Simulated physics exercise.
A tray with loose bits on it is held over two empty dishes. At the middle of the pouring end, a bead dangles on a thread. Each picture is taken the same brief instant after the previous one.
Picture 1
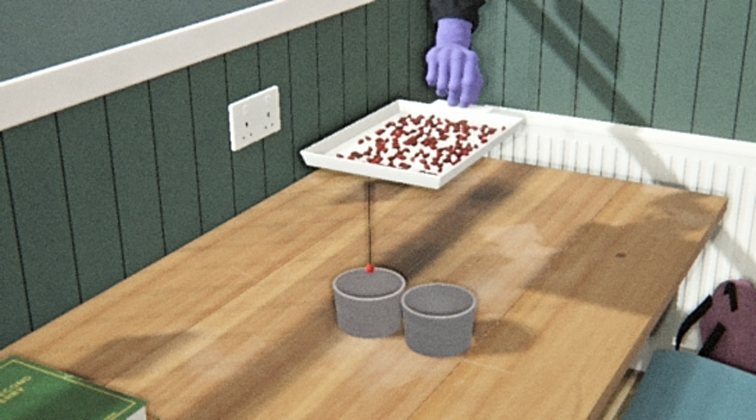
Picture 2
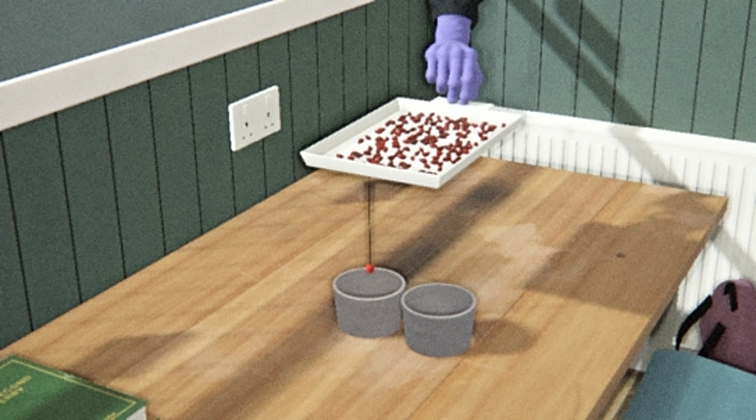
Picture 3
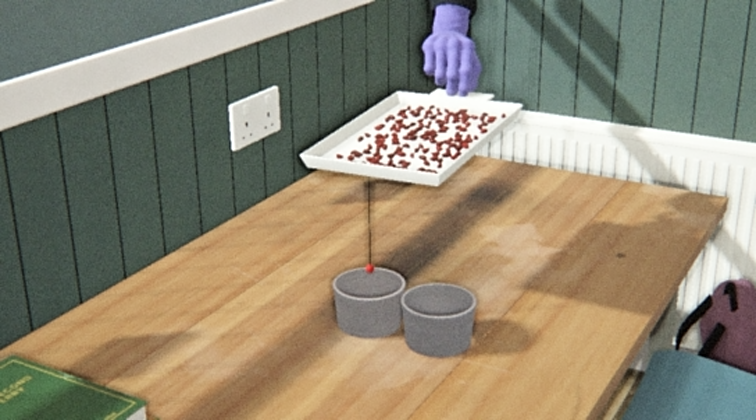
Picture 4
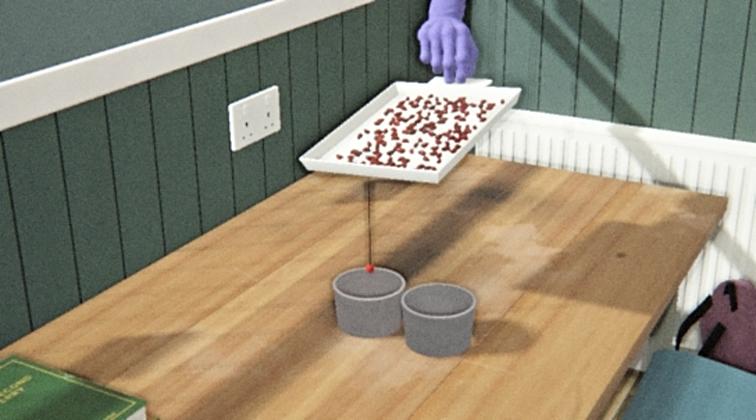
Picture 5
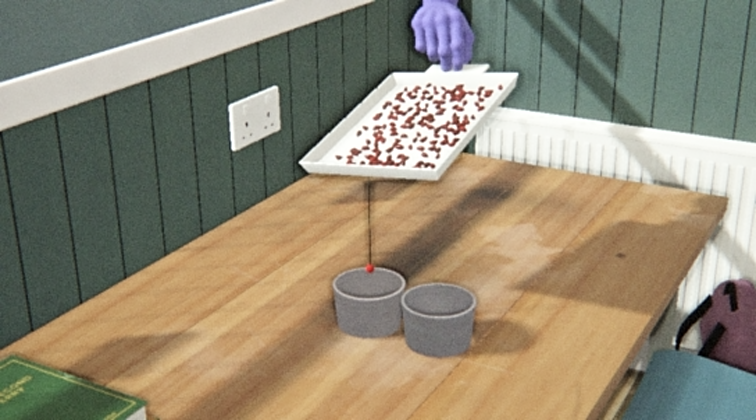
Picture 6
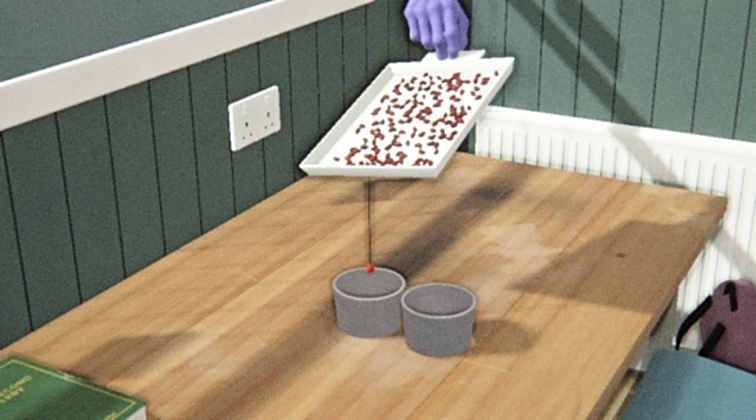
A purple-gloved hand held a white tray of red beans above two empty grey dishes on a wooden table, then steadily raised the far end, tilting the tray toward its near left corner.
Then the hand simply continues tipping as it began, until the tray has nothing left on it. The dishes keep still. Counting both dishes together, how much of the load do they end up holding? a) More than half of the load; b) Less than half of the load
b, less than half of the load.
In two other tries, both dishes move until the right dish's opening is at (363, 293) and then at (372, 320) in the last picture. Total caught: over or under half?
The bulk of it, then Short of half.
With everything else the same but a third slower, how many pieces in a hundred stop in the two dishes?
Share: Around 0%.
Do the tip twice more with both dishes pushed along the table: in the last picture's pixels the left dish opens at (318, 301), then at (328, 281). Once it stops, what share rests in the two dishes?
0% for the first placement, 40% for the second.
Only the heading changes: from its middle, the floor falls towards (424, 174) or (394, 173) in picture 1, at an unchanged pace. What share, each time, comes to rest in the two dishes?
Lab note: Try one about 80 %, try two 40 %.
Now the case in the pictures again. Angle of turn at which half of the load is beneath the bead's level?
Reading: Some 90°.
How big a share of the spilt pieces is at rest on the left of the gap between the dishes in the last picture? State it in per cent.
Close to 100 per cent of the spill, I think.
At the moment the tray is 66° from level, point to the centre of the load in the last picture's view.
The load is centred around (328, 170).
Shortly afterwards, tray tipped steeply; the bulk on the tray; only a few outside both; near a quarter in the air.
Next, tray tipped past a quarter turn; only a few on the tray; only a few in the left dish; the bulk outside both; a little in the air.
Some moments later, tray tipped past a quarter turn; only a few in the left dish; all but a few outside both.
In the end, tray tipped past a quarter turn; none at all in the right dish; only a few in the left dish; all but a few outside both.
